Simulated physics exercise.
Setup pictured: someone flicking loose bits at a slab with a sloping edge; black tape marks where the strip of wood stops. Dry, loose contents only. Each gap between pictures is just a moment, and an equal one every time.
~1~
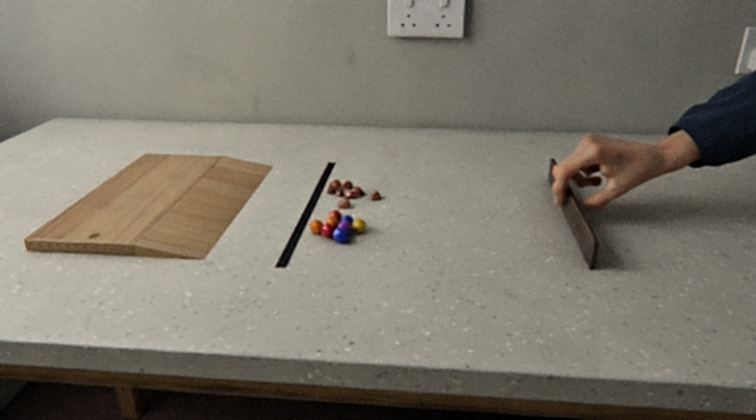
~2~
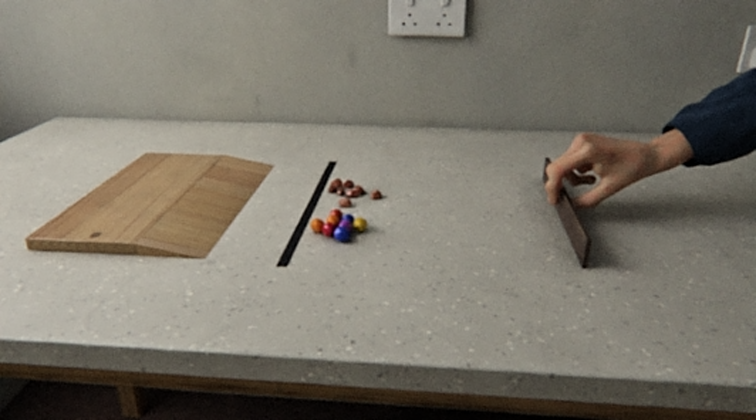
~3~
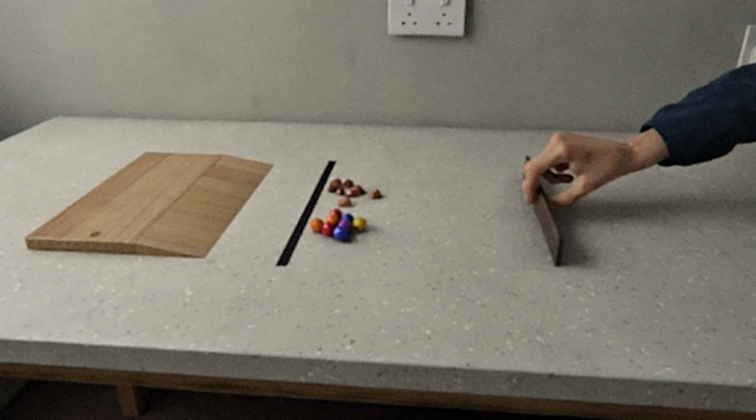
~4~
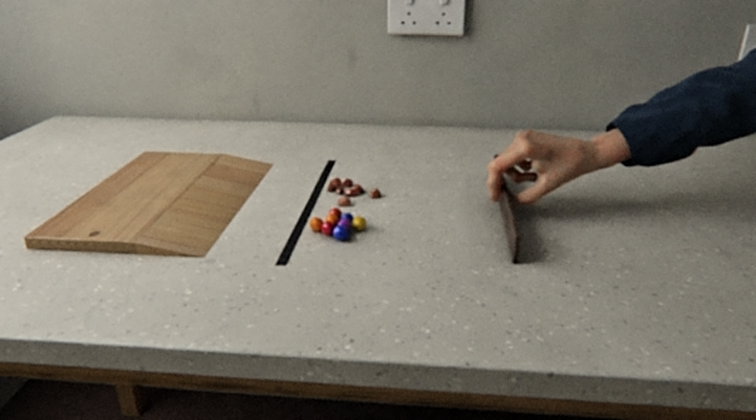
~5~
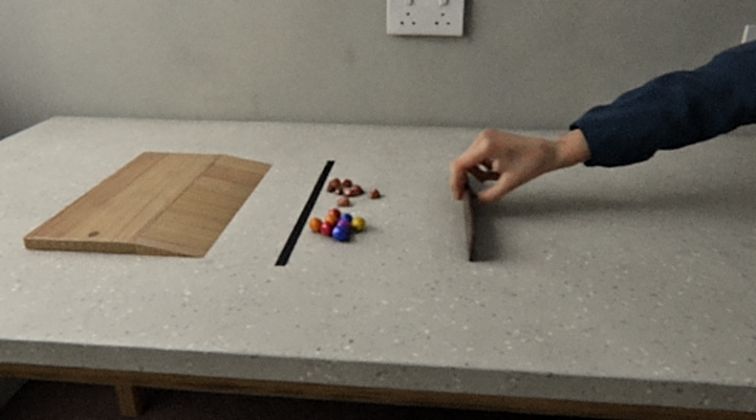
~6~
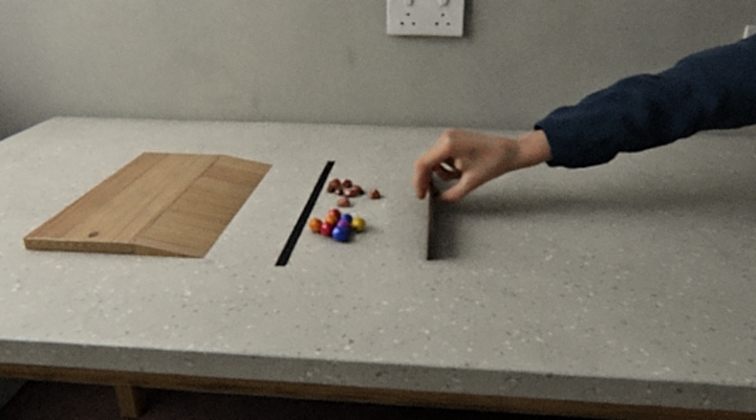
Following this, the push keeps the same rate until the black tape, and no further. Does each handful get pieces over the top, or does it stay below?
The near handful gets pieces over; the far handful stays below.
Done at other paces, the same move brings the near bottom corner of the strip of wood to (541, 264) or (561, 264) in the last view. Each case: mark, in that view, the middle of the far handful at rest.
Lab note: Resting centre (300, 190) for the first pace, (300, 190) for the second.
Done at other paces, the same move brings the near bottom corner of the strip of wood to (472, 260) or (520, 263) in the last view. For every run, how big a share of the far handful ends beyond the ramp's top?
That works out to 0 percent the first time and 0 percent the second time.
Then, 0.12 s on from there, strip of wood still moving, near (357, 184); near handful the whole lot short of the ramp; far handful the whole lot short of the ramp.
Then, 0.26 s on from there, strip of wood stopped at the black tape; near handful a little on the ramp, the bulk short of the ramp; far handful the whole lot short of the ramp.
Then, 0.54 s on from there, strip of wood stopped at the black tape; near handful the bulk past the top, near a quarter on the ramp; far handful a little on the ramp, the bulk short of the ramp.
In the end, strip of wood stopped at the black tape; near handful the bulk past the top, a little short of the ramp; far handful none at all past the top, a little on the ramp, the bulk short of the ramp.
